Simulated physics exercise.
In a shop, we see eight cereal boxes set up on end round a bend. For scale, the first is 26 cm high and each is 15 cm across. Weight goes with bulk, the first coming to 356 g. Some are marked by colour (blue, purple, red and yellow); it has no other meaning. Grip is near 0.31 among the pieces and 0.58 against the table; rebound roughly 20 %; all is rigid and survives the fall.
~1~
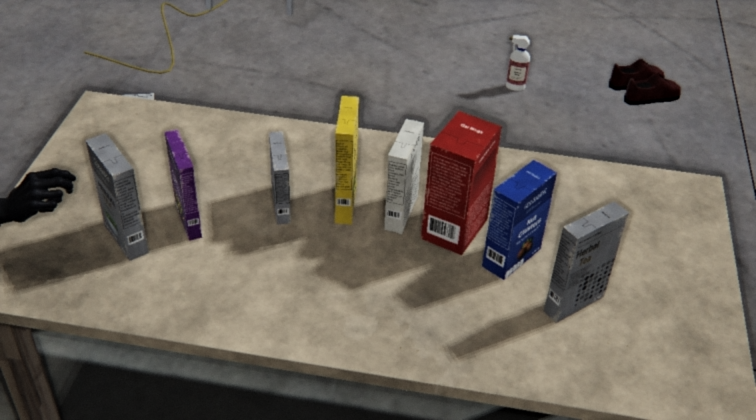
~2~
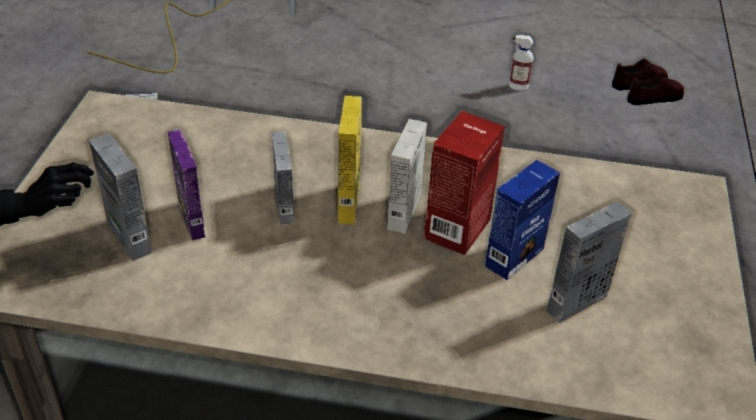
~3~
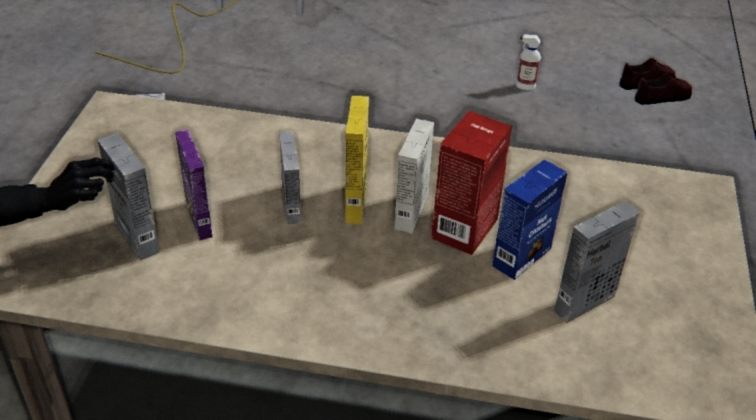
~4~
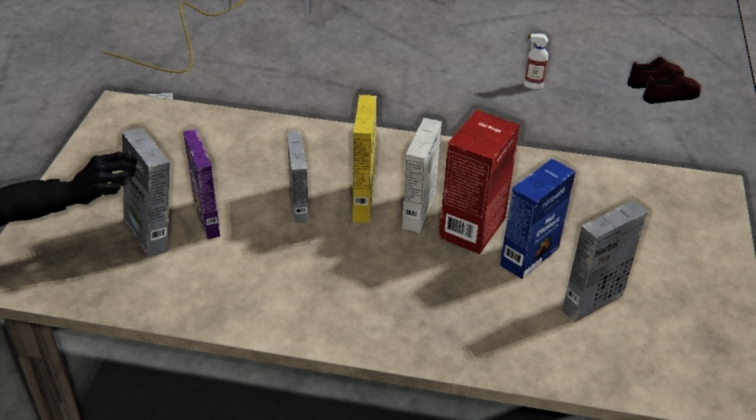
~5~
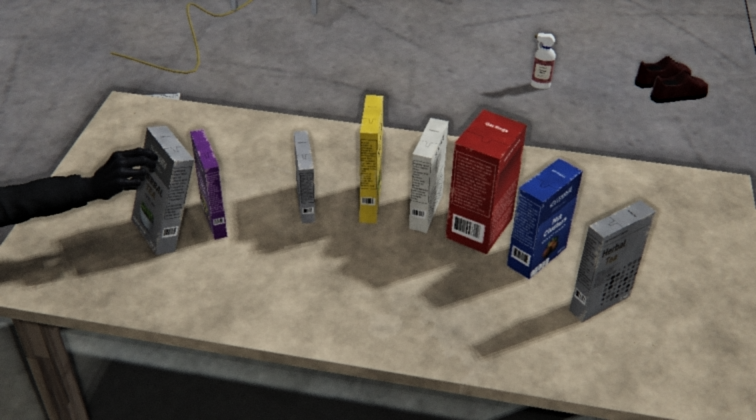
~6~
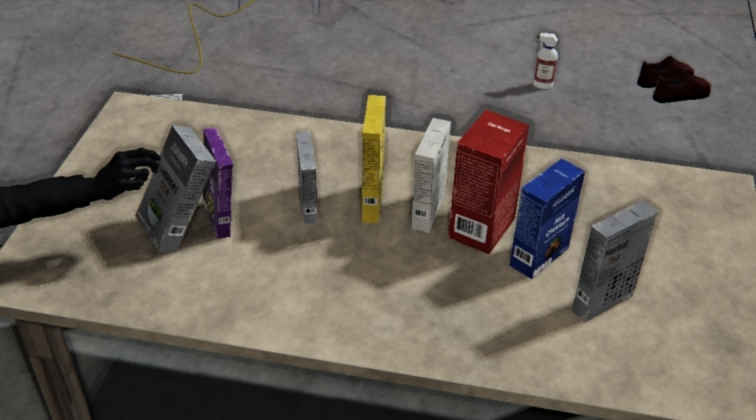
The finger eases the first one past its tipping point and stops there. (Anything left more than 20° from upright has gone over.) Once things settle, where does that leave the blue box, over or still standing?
That box stays standing.
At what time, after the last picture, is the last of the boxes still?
At about 1.0 s.
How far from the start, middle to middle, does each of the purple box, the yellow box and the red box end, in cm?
Moved: Purple 20, yellow 10, red 0.
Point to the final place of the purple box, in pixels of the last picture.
Around (263, 201).
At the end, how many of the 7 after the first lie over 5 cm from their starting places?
It is 3.
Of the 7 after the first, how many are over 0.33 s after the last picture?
By then 2.
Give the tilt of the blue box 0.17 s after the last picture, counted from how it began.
Roughly 0°.
Then, 0.17 s on from the sixth picture, 1 of the 7 other boxes over; blue box unmoved; purple box tipped 43°.
Then, 0.33 s on from the sixth picture, 2 of the 7 other boxes over; blue box unmoved; purple box lying flat.
Finally, 3 of the 7 other boxes over; blue box unmoved; purple box lying flat; yellow box tipped 27°. Four left standing. Seen by the last camera, middles, blue box near (546, 219), purple box near (263, 201).
